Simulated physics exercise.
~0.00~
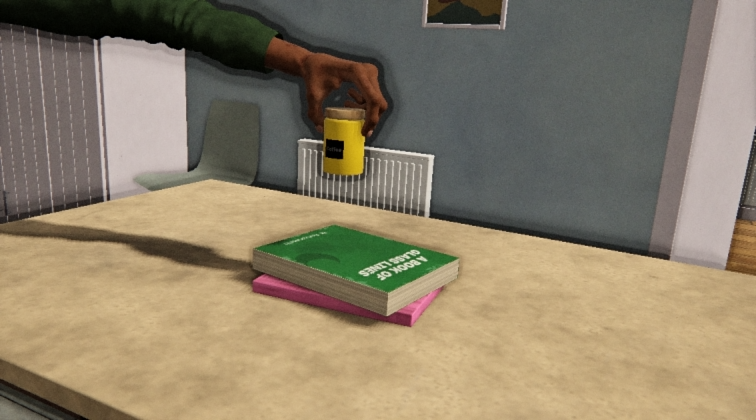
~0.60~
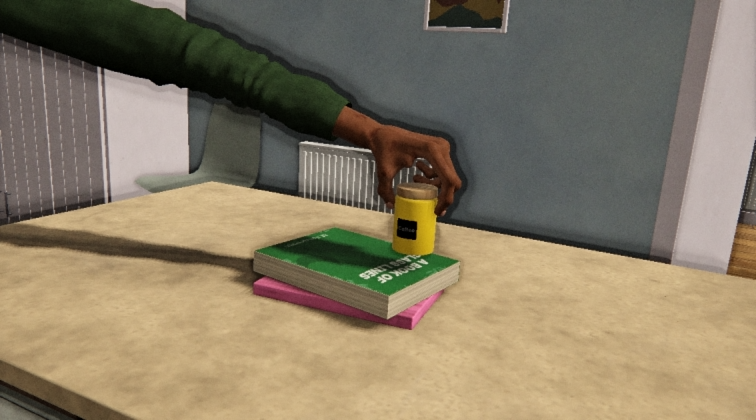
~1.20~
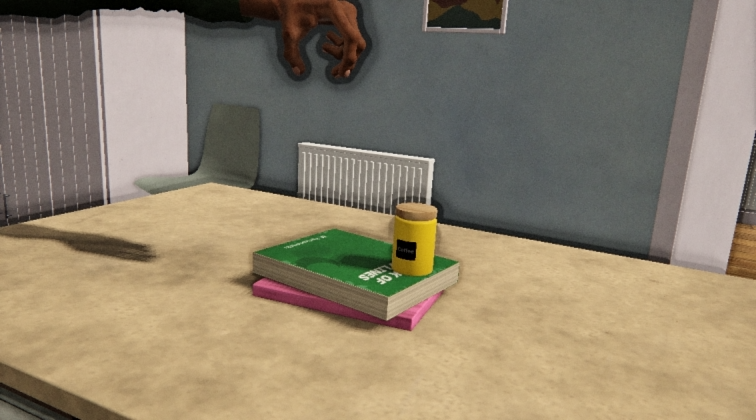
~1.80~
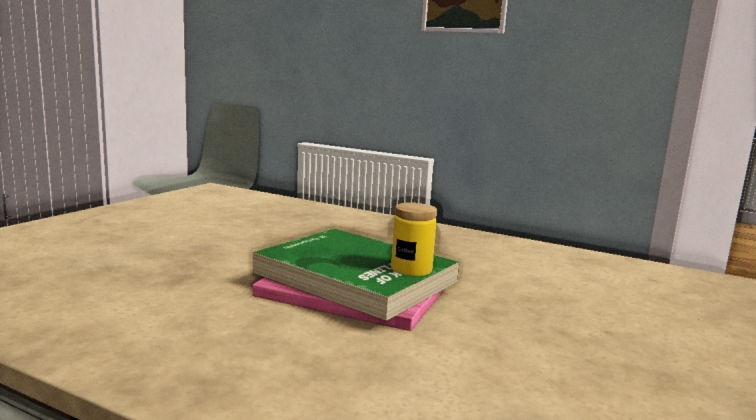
Yellow jar being lowered by a hand onto a green book atop a pink board, then staying upright after the hand withdraws.
